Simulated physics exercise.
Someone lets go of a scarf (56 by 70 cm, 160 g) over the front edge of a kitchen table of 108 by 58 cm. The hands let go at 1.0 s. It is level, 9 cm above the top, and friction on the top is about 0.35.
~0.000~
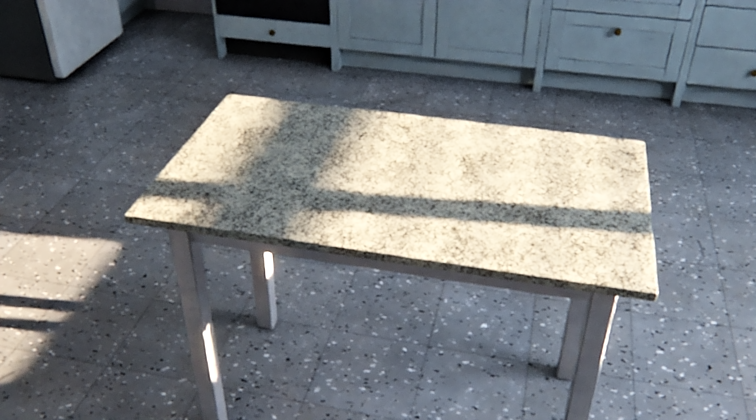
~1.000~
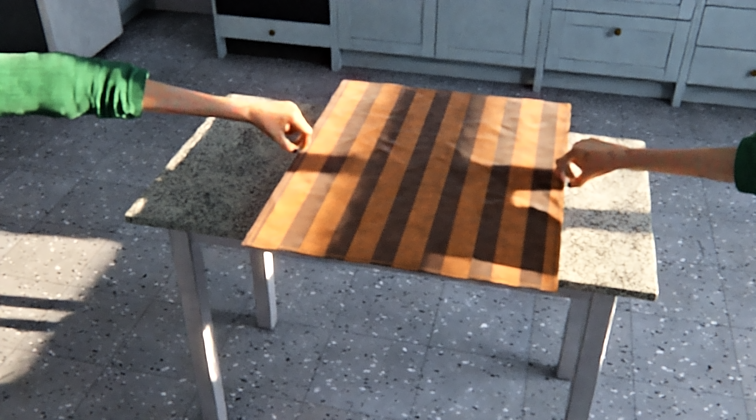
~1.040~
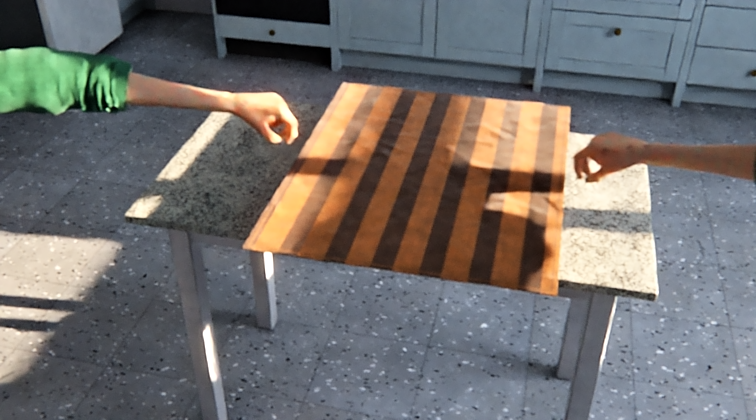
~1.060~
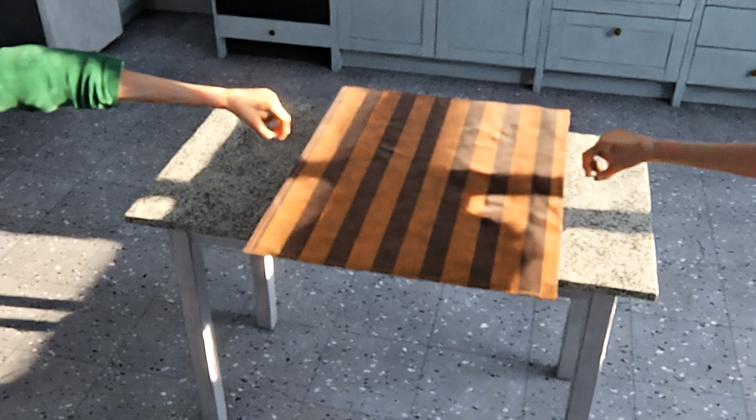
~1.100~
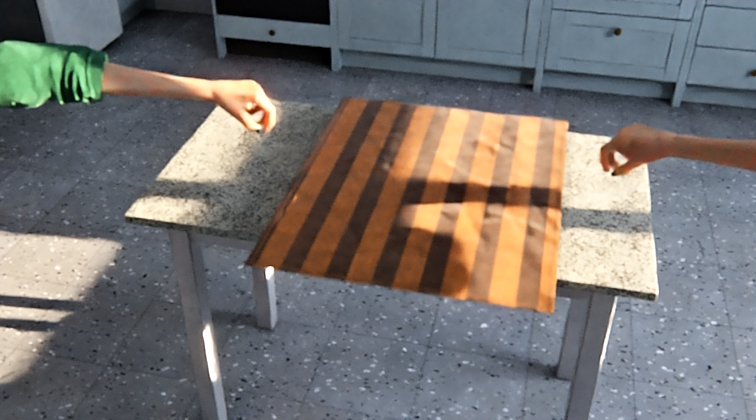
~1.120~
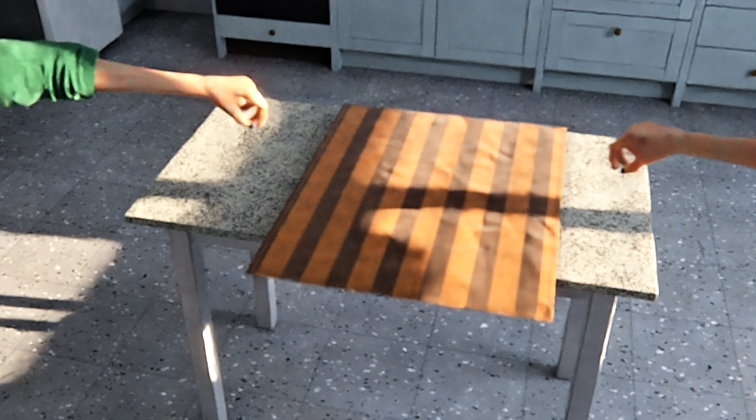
A striped orange and brown cloth was held over a speckled kitchen table by two hands, which let go and drew back before it slid a short way toward the front edge.
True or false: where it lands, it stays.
True.
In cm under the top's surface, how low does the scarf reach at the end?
16 cm or so.
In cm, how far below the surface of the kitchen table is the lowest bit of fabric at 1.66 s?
14 cm, approximately.
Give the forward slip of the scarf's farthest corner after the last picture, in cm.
Around 1 cm forward.
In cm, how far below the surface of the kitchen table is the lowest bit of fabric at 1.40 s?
Roughly 6 cm.
At 1.4 s, 75 % of the scarf is still over the top.
At 1.7 s, 75 % of the scarf is still over the top.
At 1.9 s, 75 % of the scarf is still over the top.
At 2.2 s, 75 % of the scarf is still over the top.
At 4.4 s, 75 % of the scarf is still over the top.
